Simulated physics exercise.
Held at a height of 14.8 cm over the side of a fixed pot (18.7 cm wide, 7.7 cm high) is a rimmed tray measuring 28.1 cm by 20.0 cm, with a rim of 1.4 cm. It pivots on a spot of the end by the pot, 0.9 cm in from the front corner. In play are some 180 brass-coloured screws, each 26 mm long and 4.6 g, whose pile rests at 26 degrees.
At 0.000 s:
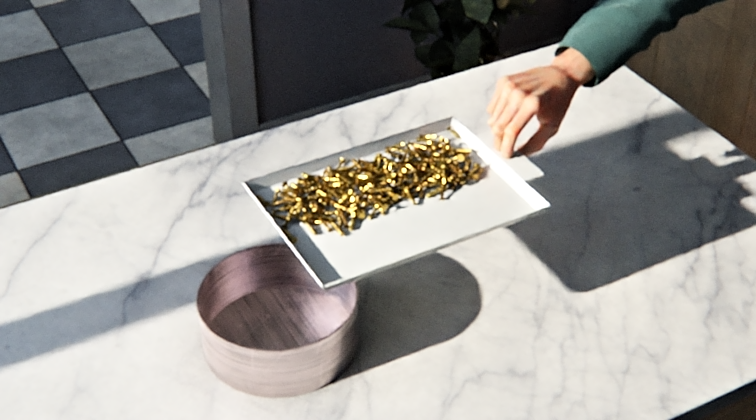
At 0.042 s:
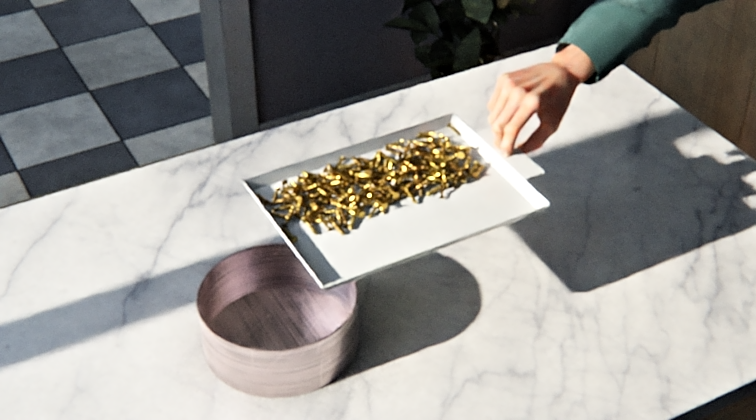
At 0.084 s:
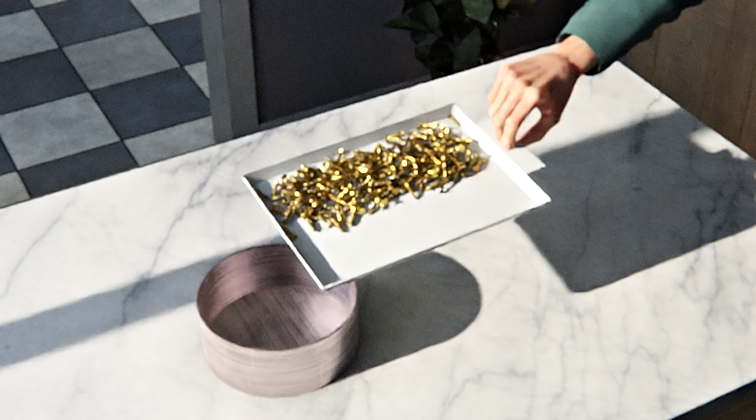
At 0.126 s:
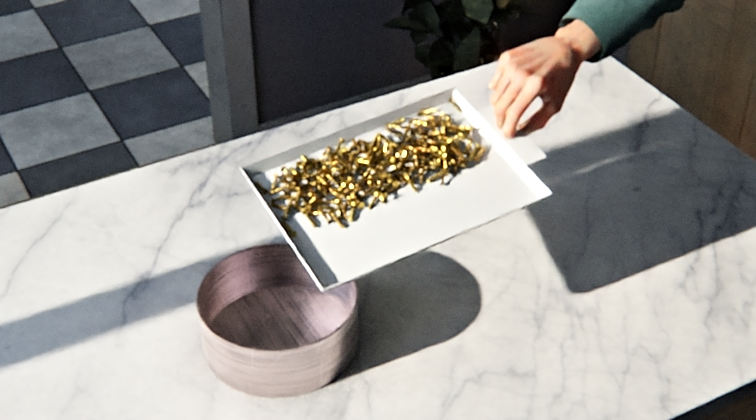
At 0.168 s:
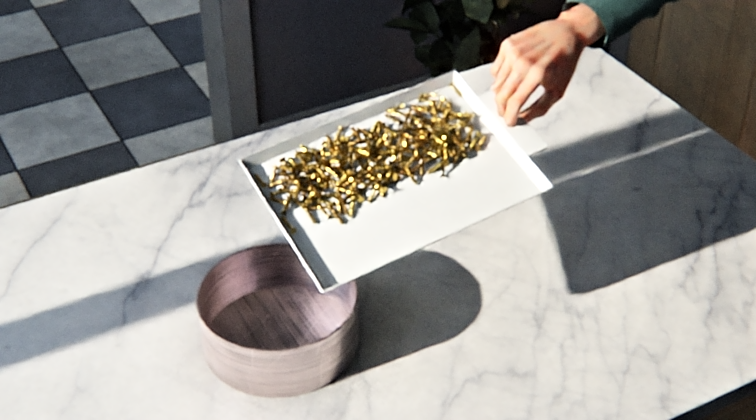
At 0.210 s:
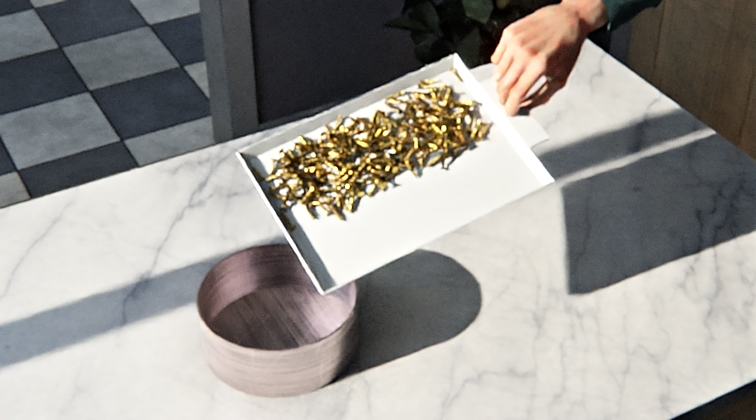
The clip shows a hand in a green sleeve at the right end of a white rimmed tray of brass-coloured screws, raising that end so the tray tilts down toward the left, beside a round pot on a marble surface.
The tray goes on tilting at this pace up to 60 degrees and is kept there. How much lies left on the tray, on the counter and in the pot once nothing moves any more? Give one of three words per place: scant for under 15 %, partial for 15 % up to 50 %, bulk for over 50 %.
My prediction: Left on the tray: Probably a low amount; counter: Probably over half of it; pot: Probably a low amount.
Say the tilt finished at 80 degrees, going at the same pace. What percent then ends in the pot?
Roughly 0 %.
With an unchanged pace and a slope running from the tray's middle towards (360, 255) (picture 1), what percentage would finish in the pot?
My guess is roughly 5 percent.
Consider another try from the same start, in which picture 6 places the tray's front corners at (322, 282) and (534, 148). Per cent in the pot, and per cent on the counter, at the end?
In the pot: 65 per cent; on the counter: 30 per cent.
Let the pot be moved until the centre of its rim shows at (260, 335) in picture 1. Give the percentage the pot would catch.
About 25 per cent.
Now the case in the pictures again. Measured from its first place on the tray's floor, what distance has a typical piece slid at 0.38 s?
I'd say close to 2 centimetres.
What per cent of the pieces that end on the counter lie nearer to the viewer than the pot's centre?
Share: Roughly 100 %.
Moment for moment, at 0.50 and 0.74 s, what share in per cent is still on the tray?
I'd say roughly 100, then roughly 10.
After 0.38 s, tilt 41 degrees; the tray holds 100 %, the pot 0 %.
After 0.50 s, tilt 56 degrees; the tray holds 100 %, the pot 0 %.
After 0.74 s, tilt 60 degrees; the tray holds 10 %, the pot 0 %.
By 1.8 s all is still; tray 0 %, counter 100 %, pot 0 %.
